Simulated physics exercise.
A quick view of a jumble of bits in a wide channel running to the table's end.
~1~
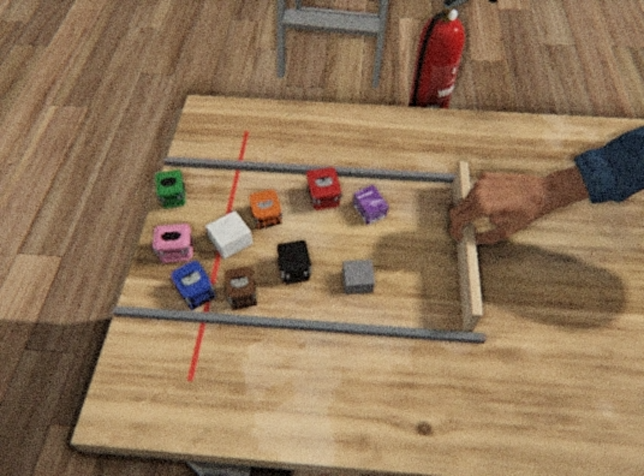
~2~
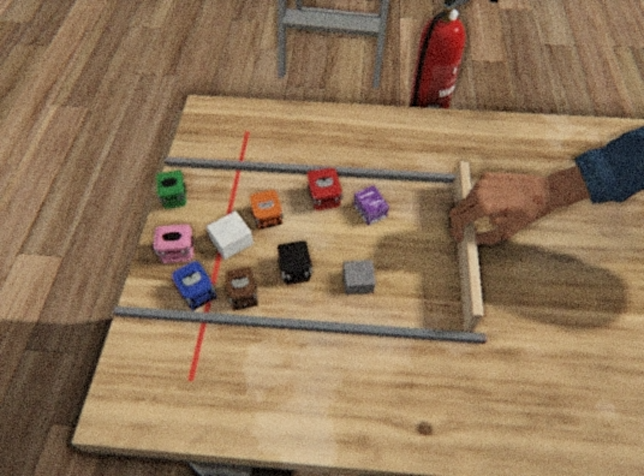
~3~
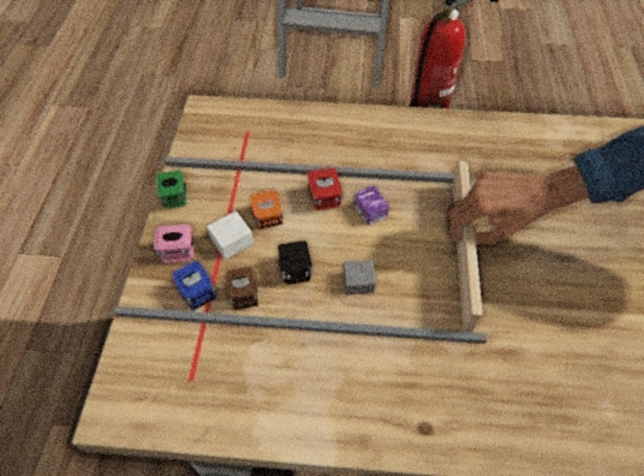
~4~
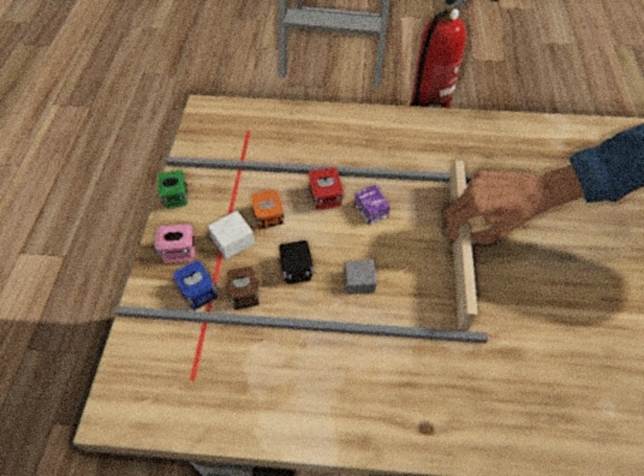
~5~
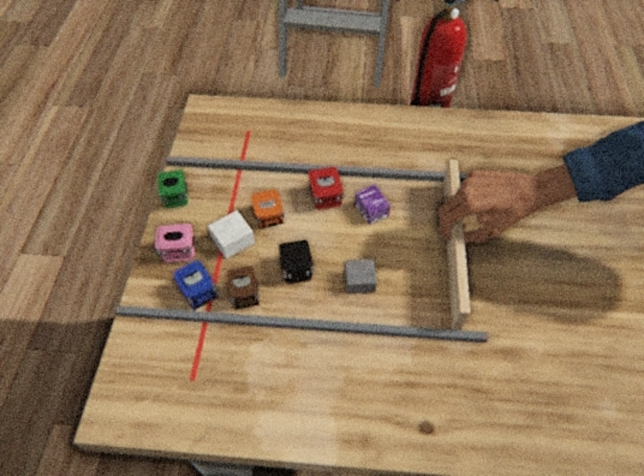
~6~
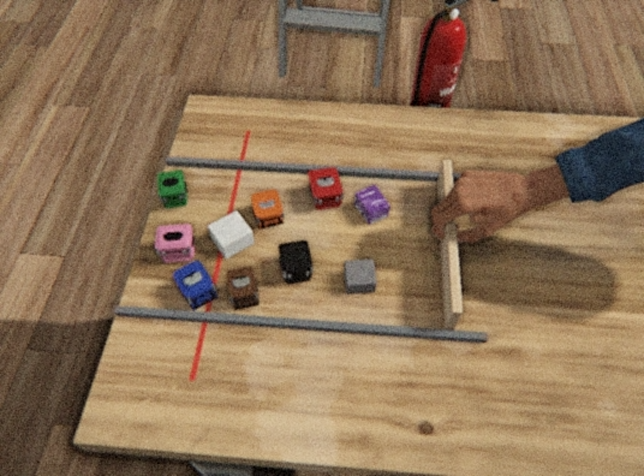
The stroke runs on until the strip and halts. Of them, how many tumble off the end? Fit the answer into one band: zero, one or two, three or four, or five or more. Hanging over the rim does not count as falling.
I would say zero.
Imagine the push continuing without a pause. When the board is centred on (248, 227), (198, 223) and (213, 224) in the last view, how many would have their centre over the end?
0, 2 and 1.
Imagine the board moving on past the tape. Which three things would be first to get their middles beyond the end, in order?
Order, earliest first: Pink case, green case, white block.
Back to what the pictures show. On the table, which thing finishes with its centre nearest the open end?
Answer: The pink case.
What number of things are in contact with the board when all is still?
It touches 3.
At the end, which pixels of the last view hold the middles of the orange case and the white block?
Around (197, 211), then around (170, 224).
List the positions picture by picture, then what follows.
Green case (171, 190); pink case (174, 243); blue case (194, 285); board (466, 242); tape (223, 236), in the first frame.
Pink case (175, 244); black case (295, 263), in the second frame.
Blue case (195, 286); red case (325, 190), in the third frame.
Green case (173, 190); purple box (372, 205), in the fourth frame.
Pink case (177, 243); orange case (268, 209), in the fifth frame.
Green case (173, 190); pink case (176, 243); blue case (196, 285); board (448, 240); tape (225, 236), in the sixth frame.
A little later, none off yet; green case at rest near (173, 190); pink case at rest near (176, 243); blue case at rest near (196, 285).
Next, none off yet; green case at rest near (173, 190); pink case moving near (169, 245); blue case shifted a little near (181, 287).
When it is over, the number that fall off is zero.
